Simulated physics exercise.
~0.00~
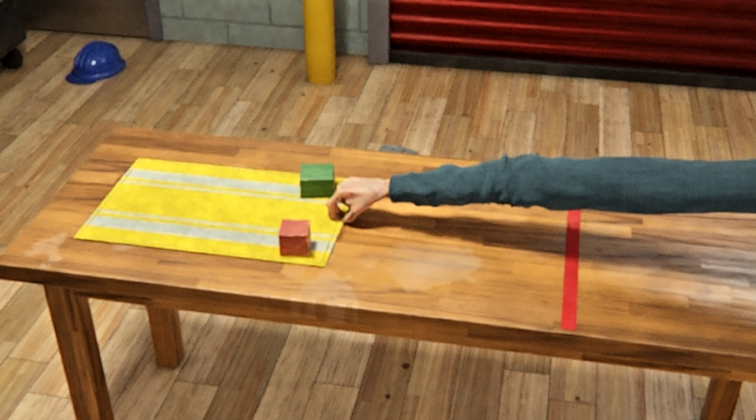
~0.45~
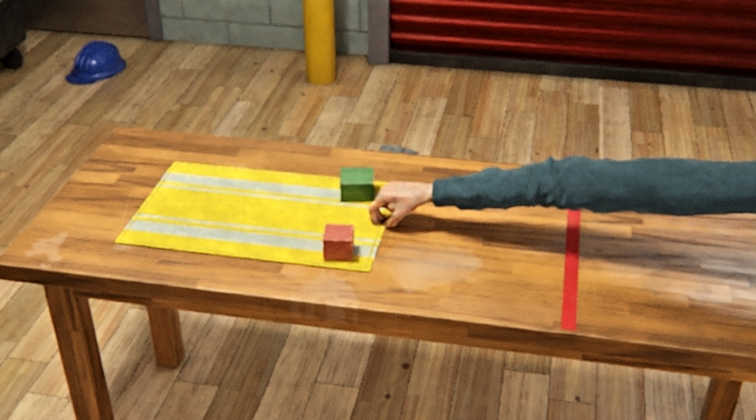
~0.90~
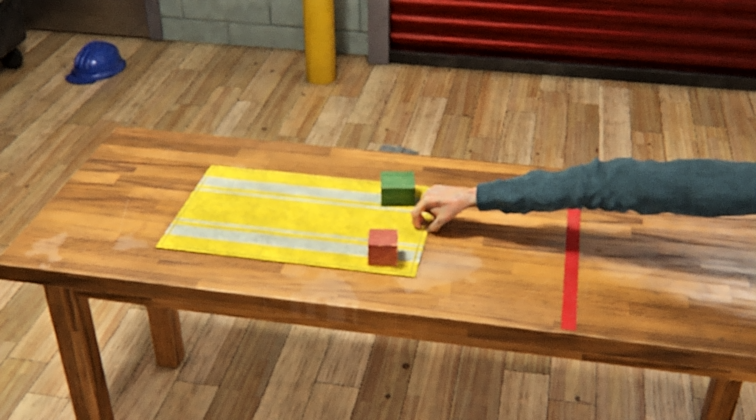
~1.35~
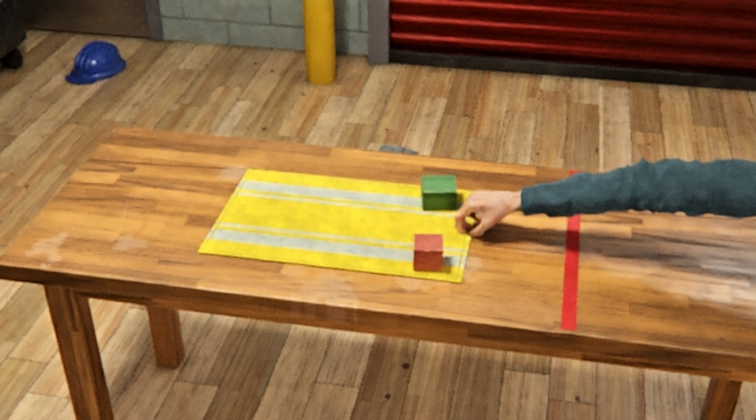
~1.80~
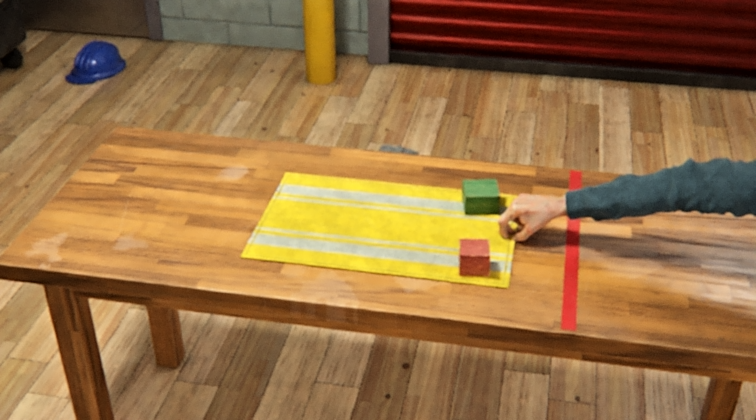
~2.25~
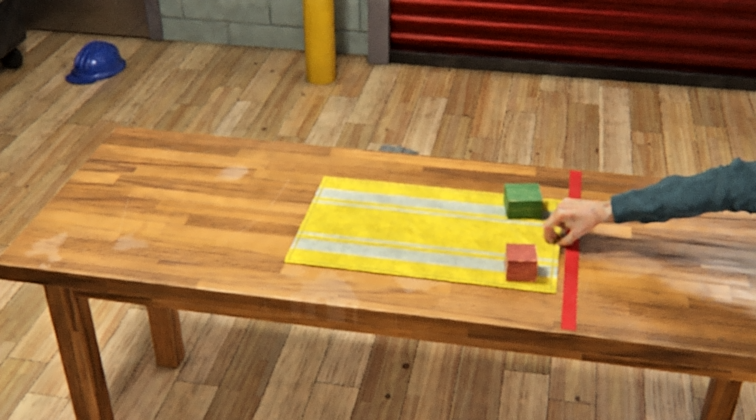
On a wooden workbench, a hand pulling a yellow cloth right to a red tape line, green and red blocks riding along.
